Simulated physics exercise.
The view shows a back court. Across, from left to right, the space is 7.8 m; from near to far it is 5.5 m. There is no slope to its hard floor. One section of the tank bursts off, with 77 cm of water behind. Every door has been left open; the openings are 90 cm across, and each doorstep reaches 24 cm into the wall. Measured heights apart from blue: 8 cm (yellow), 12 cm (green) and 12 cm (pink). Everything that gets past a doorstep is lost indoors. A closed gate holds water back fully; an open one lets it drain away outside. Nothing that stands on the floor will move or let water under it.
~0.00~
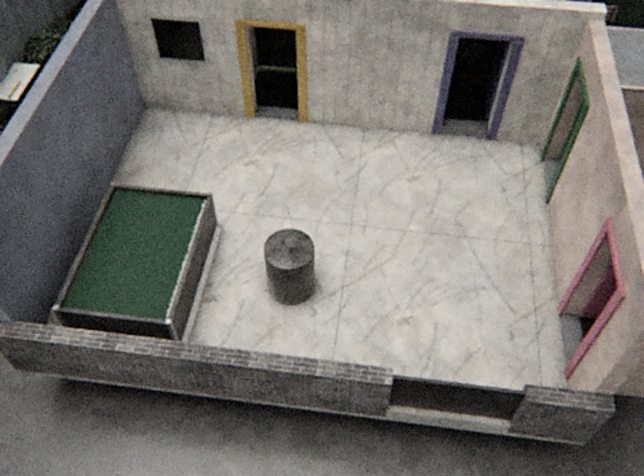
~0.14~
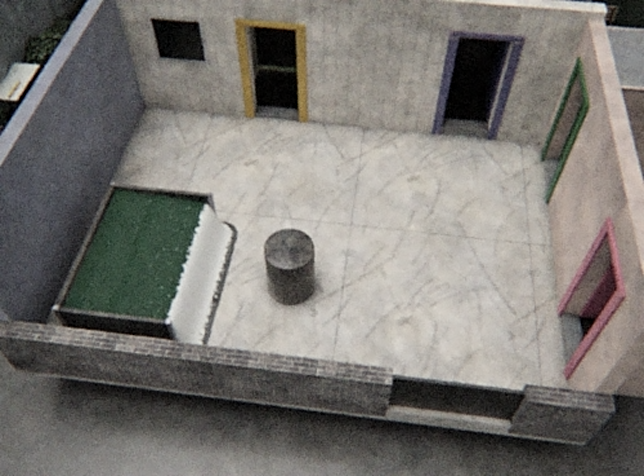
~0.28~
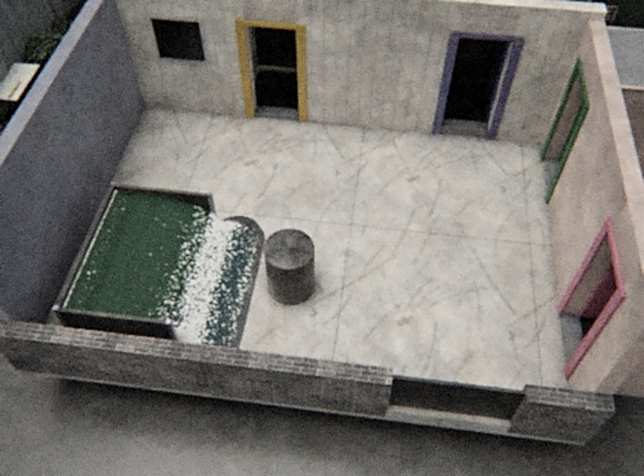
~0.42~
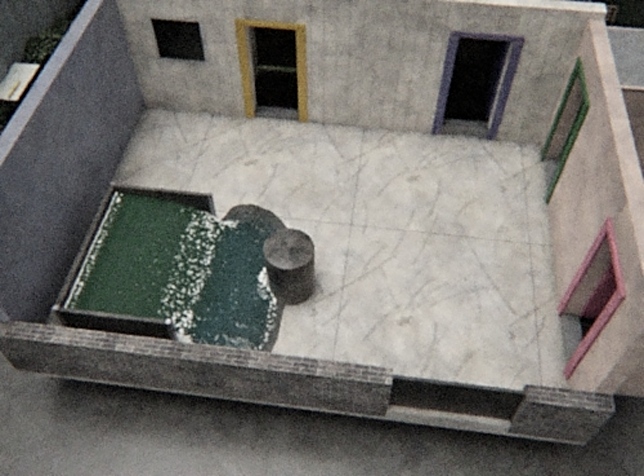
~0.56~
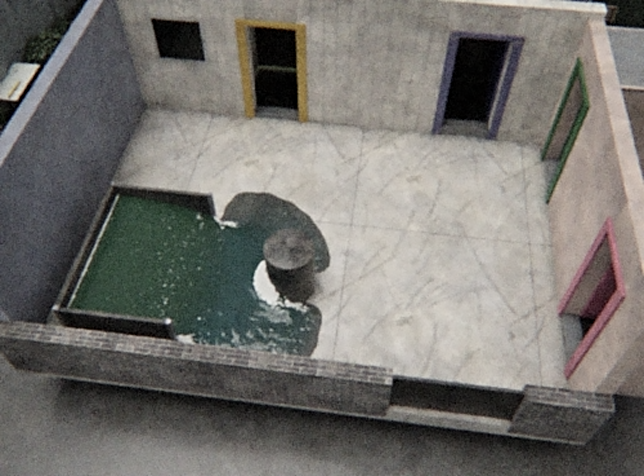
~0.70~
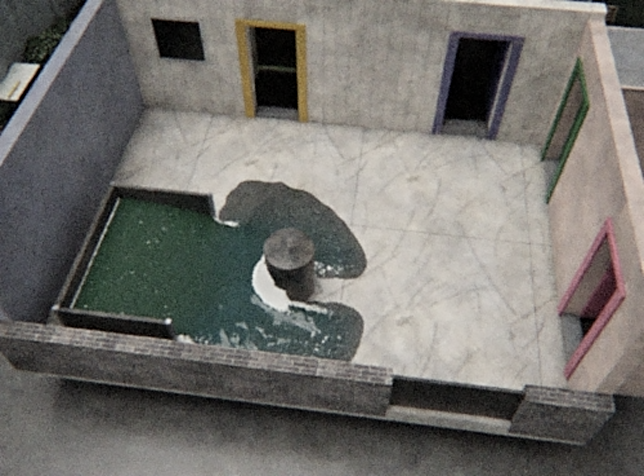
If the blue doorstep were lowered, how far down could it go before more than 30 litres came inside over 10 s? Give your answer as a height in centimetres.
Down to about 11.5 cm.
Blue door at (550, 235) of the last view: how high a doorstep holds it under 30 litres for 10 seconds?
Roughly 9.5 cm.
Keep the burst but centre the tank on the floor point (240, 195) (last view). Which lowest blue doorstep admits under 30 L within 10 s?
At least roughly 11.0 cm high.
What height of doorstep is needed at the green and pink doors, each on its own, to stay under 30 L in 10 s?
You'd want some 17 cm at green and some 23 cm at pink.
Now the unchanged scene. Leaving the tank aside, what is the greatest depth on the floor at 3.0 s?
It gets to close to 33 centimetres there.
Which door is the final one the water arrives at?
Yellow, last of all.
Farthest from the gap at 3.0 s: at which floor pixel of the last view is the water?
The farthest wet point is roughly at (540, 146) in the last view.
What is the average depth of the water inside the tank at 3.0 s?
Some 12 cm.
After 1.4 s water covers 45 % of the floor, deepest (46 cm) near (259, 282); it has not reached the blue door.
After 3.0 s water covers 75 % of the floor, deepest (33 cm) near (558, 316); 12 cm at the blue door, 0 litres in over its 19 cm doorstep.
After 10.0 s water covers 100 % of the floor, deepest (15 cm) near (111, 181); 7 cm at the blue door, 5 litres in over its 19 cm doorstep.
At the blue door as built, the water arrived by 2.2 s and peaked near 23 cm at 4.8 s.
With a doorstep of 10.5 cm, 43 litres would have come in within the 10 s; with 14.5 cm, 14 litres. So under 30 litres takes about 11.5 cm.
